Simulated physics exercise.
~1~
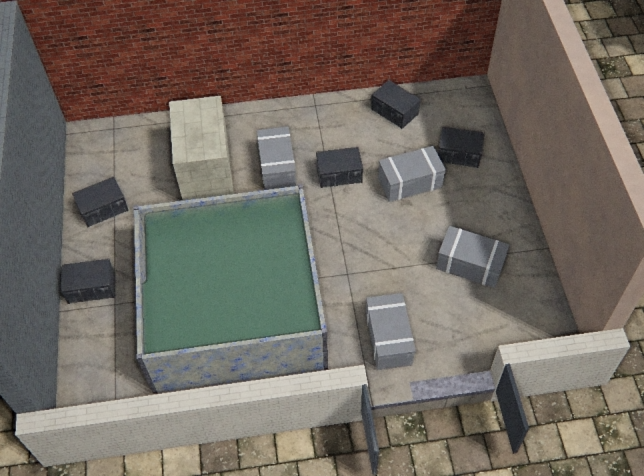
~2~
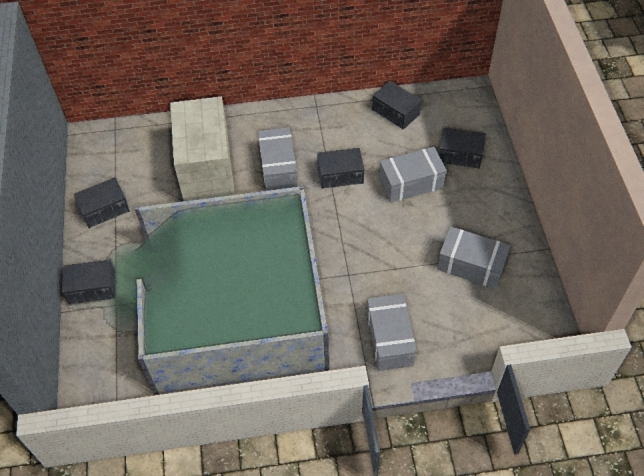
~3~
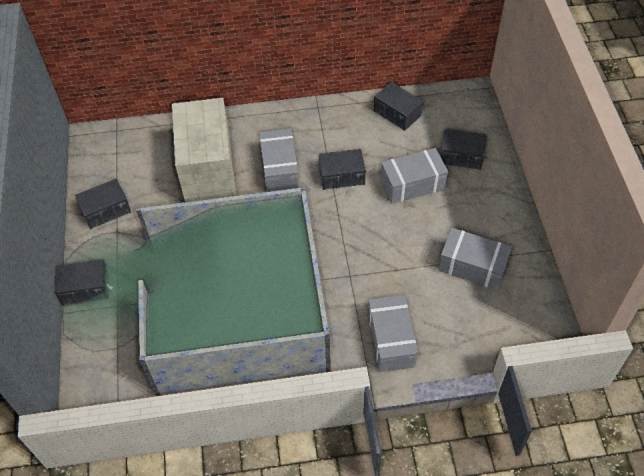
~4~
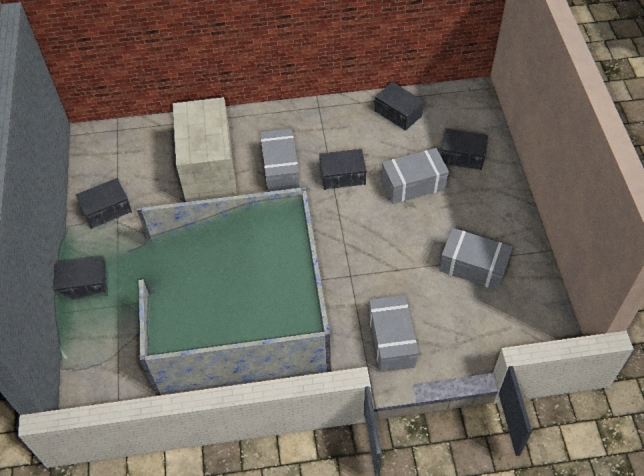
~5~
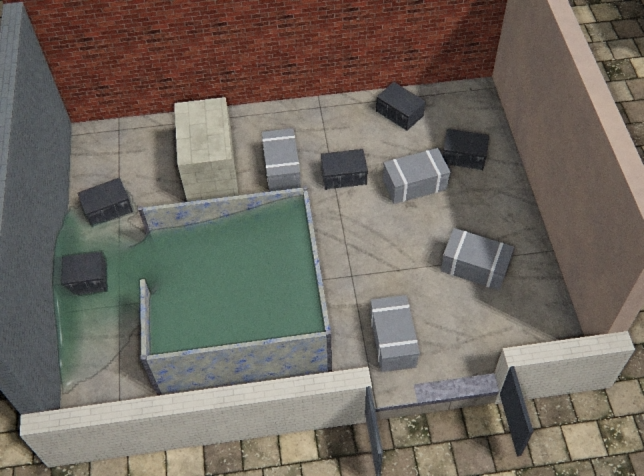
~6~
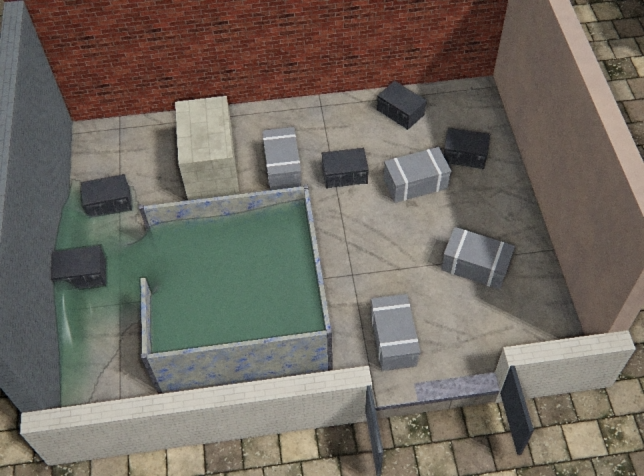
Green water pours from a gap in the tank's left side and slightly shifts dark crates.
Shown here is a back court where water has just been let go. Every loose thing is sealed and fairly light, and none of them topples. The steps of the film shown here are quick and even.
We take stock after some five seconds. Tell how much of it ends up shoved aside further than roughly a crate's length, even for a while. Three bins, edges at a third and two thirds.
Bin: One third to two thirds.
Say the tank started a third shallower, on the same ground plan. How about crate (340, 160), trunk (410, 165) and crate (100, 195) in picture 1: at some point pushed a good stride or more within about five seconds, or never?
Answers, in the order asked: Stayed within the threshold, stayed within the threshold, went past the threshold.
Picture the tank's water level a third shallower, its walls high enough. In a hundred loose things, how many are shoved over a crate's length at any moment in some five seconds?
Around 50 in a hundred.
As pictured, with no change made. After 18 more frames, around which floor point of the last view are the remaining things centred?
Near (371, 205).
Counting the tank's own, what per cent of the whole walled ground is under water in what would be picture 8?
Some 25 per cent.
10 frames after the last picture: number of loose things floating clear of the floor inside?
It adds up to 2.
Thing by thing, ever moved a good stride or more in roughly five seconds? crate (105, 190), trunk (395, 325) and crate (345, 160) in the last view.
Sequence check gives past that mark, next past that mark, finally below that mark.
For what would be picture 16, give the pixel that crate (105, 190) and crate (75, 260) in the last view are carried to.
(206, 110) and (99, 349).
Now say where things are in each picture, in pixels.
The first frame shows a crate at (85, 275), on the bottom; a crate at (98, 195) rests on the ground; 0 of 10 have shifted.
The second frame shows a crate at (86, 276) rests on the ground; a crate at (99, 196), on the bottom; 0 of 10 have shifted.
The third frame shows a crate at (79, 276), on the bottom, close to its start; a crate at (100, 197) rests on the ground; 1 of 10 have shifted.
The fourth frame shows a crate at (78, 273) floats, close to its start; a crate at (101, 196), on the bottom; 1 of 10 have shifted.
The fifth frame shows a crate at (77, 268) floats, close to its start; a crate at (103, 195) rests on the ground; 1 of 10 have shifted.
The sixth frame shows a crate at (76, 262) floats, close to its start; a crate at (104, 189) rests on the ground, close to its start; 2 of 10 have shifted.
A moment on, 1 of 10 are well off their spots; 1 afloat.
Next, 2 of 10 are well off their spots; 2 afloat.
Later, 4 of 10 are well off their spots; 3 afloat.
In the end, 4 of 10 are well off their spots, and 5 have been at some point; 5 afloat.
